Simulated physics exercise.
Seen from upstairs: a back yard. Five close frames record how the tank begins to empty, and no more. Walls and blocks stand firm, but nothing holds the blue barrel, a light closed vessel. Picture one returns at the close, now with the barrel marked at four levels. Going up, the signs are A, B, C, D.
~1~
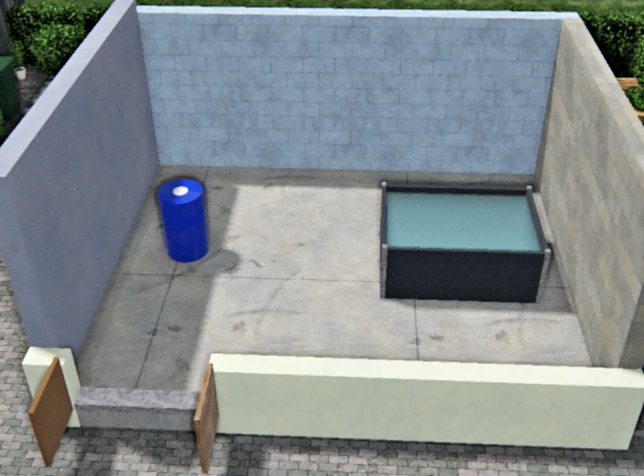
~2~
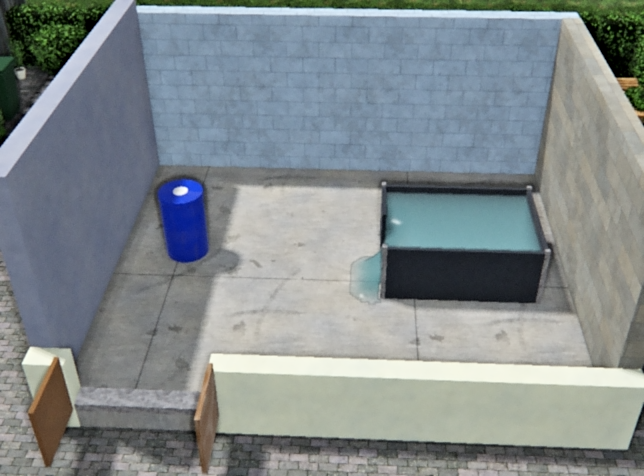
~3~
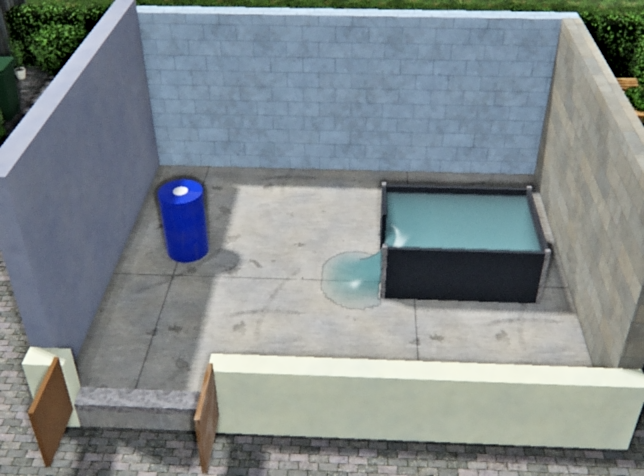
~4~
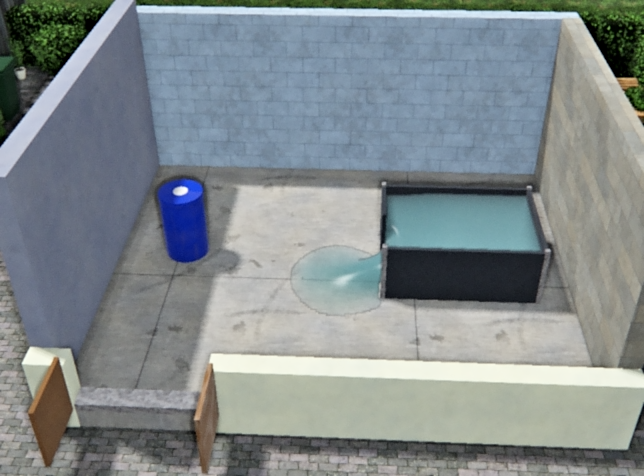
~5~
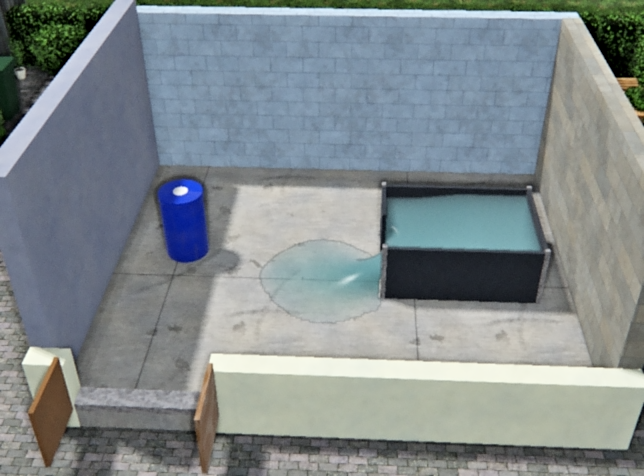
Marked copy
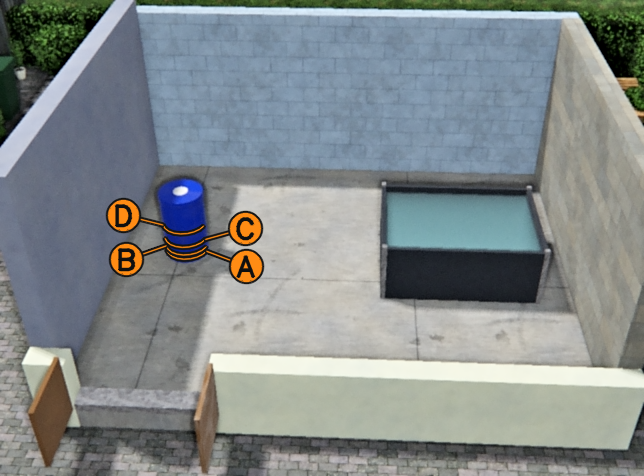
In this clip, a walled back yard holds a blue barrel on the left and a full dark tank on the right; water pours from the tank's left side and spreads leftward across the concrete in a widening puddle.
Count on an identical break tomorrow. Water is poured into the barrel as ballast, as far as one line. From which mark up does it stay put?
Use line C.
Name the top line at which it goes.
The answer is B.
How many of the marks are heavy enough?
Two of them.
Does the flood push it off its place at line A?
Yes, it does.
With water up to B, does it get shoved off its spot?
Yes.
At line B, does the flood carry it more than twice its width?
No.
In orange, A at (183, 259); B at (183, 254); C at (182, 247); D at (180, 233); from the bottom up A, B, C, D.
With A, it is pushed about 4 times its own width away.
With B, it is pushed about half its own width away.
With C, it does not move.
With D, it does not move.
